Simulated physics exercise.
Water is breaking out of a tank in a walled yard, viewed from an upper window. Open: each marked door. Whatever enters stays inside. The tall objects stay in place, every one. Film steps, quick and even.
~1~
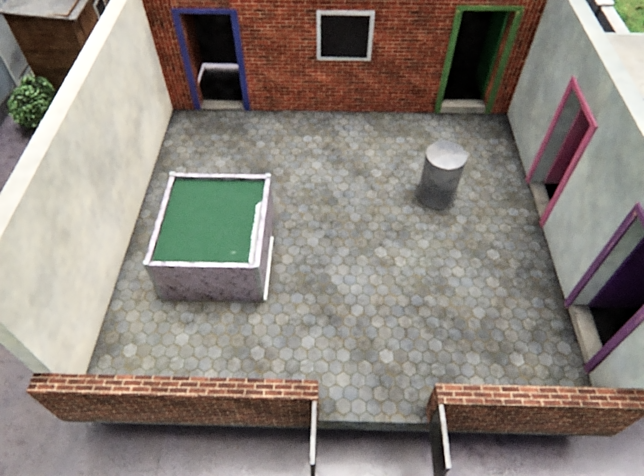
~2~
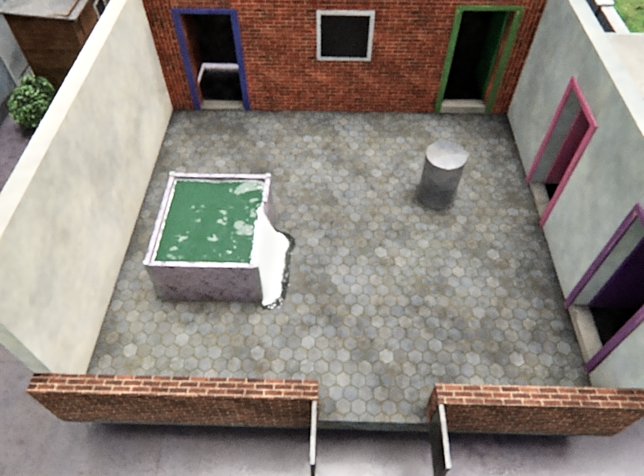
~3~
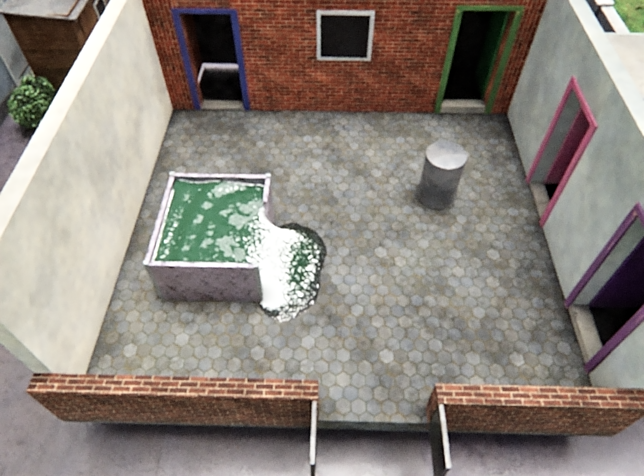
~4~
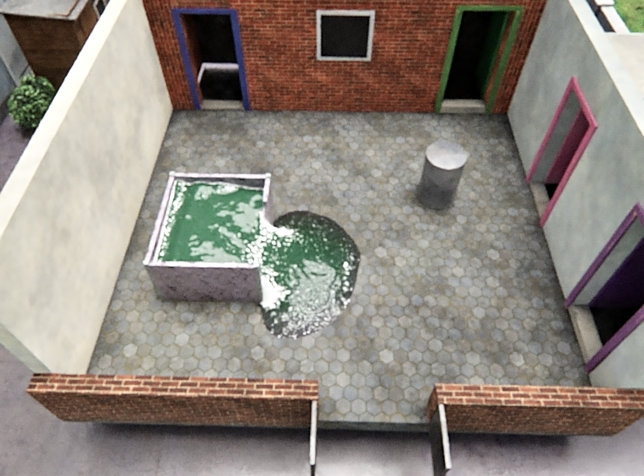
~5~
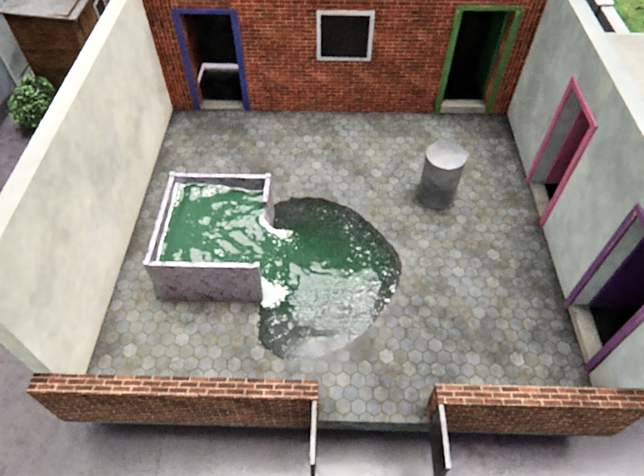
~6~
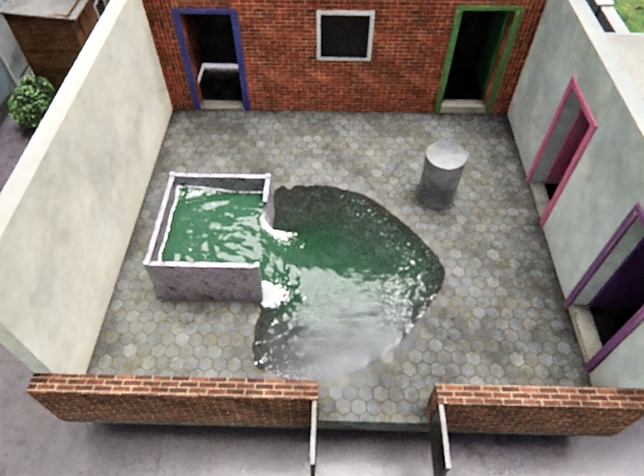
A walled yard paved with grey hexagonal tiles is seen from high above, the view holding still. A pale tank of green water stands at left, a grey cylinder at right, with a brick wall and blue and green doorframes behind, pink and purple ones at right. Water bursts from the tank's right side, foaming white, then spreads rightward and toward the front in a widening green sheet.
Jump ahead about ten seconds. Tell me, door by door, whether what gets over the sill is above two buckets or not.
The green door keeps the inflow to two buckets or less. The pink door lets the inflow pass two buckets. The purple door lets the inflow pass two buckets. The blue door keeps the inflow to two buckets or less.
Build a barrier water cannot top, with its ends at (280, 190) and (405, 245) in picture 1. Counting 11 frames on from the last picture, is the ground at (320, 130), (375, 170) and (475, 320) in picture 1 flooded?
Results in sequence: Bone-dry / bone-dry / swamped.
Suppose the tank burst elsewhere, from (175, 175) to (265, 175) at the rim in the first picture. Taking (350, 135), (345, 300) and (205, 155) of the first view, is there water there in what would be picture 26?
Going in your order, I'd say drenched, then still bare, then drenched.
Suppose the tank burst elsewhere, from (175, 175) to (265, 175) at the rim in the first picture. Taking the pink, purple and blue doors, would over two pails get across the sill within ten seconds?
Well, the pink one stays within bounds, while the purple one stays within bounds and the blue one breaks the limit.
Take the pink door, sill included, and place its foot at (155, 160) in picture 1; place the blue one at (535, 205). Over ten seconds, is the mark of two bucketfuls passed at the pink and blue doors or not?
The pink stays below the line, and the blue crosses the line.
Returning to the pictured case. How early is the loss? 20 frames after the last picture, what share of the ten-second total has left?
Around 55 percent.
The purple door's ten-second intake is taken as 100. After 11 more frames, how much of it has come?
It should be near 30 percent of the ten-second total.
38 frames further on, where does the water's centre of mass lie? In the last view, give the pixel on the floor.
It is near (407, 237).
A moment on, water covers 40 % of the floor; the green door not reached, the pink door not reached, the purple door wet at the sill, nothing in, the blue door not reached.
Next, water covers 45 % of the floor; the green door not reached, the pink door over two buckets in, the purple door over two buckets in, the blue door not reached.
Then, water covers 55 % of the floor; the green door wet at the sill, nothing in, the pink door over two buckets in, the purple door over two buckets in, the blue door not reached.
Later, water covers 60 % of the floor; the green door wet at the sill, nothing in, the pink door far over two buckets in, the purple door over two buckets in, the blue door not reached.
In the end, water covers 90 % of the floor; the green door wet at the sill, nothing in, the pink door far over two buckets in, the purple door over two buckets in, the blue door wet at the sill, nothing in.
